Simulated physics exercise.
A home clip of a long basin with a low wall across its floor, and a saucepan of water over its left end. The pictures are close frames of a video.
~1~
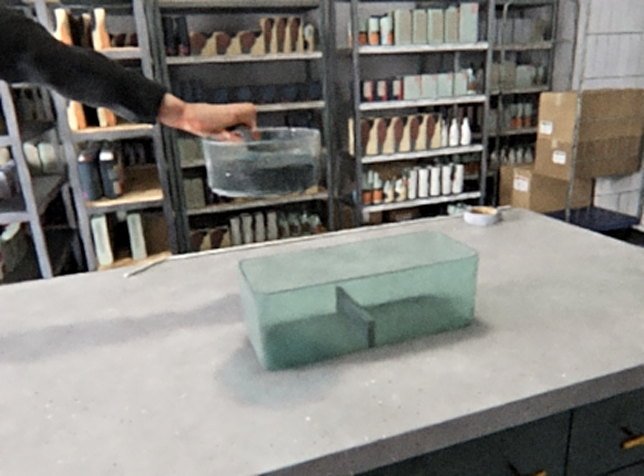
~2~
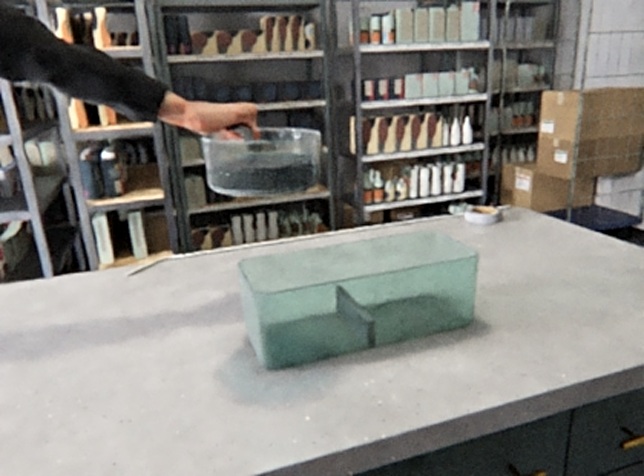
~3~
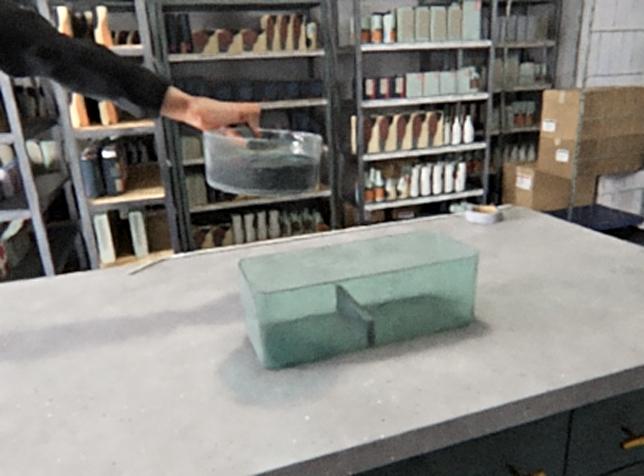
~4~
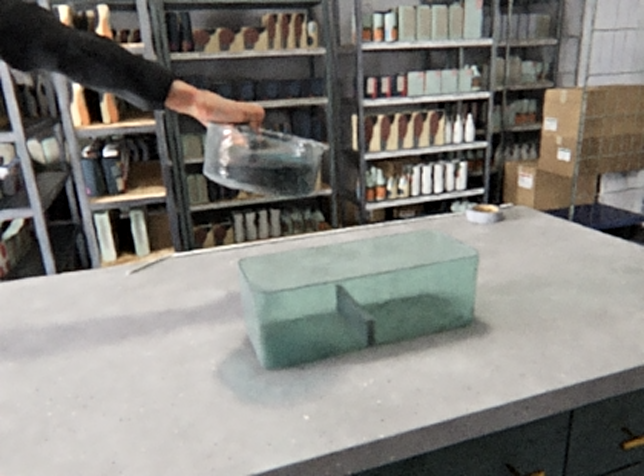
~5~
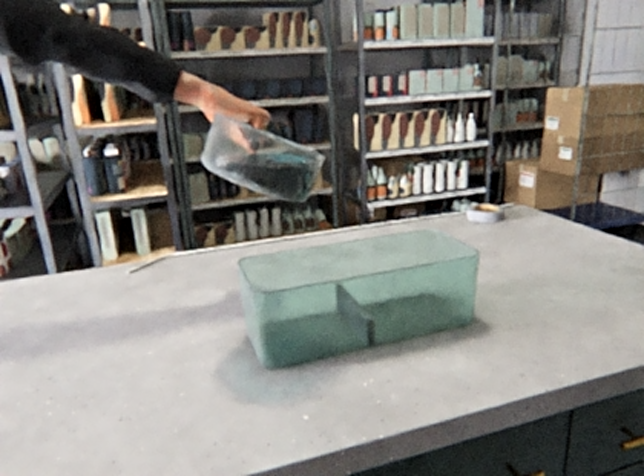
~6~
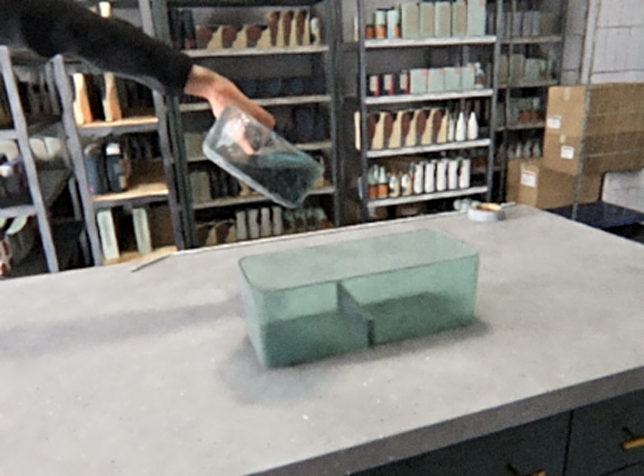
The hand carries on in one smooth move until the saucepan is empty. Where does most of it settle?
Most lies in the left-hand part.
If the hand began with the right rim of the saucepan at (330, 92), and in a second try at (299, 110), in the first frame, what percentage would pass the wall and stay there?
About 60 and 20 per cent.
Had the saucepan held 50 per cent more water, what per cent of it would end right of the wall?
About 50 per cent.
A moment on, the tilt is 102° and 17 per cent is still to pour, 15 is left of the wall and 21 right of it.
Next, the tilt is 114° and 3 per cent is still to pour, 55 is left of the wall and 35 right of it.
Then the tilt is 114° and 0 per cent is still to pour, 62 is left of the wall and 35 right of it.
Later the tilt is 114° and 0 per cent is still to pour, 61 is left of the wall and 36 right of it.
In the end 61 per cent lies left of the wall, 36 right of it and 3 outside.
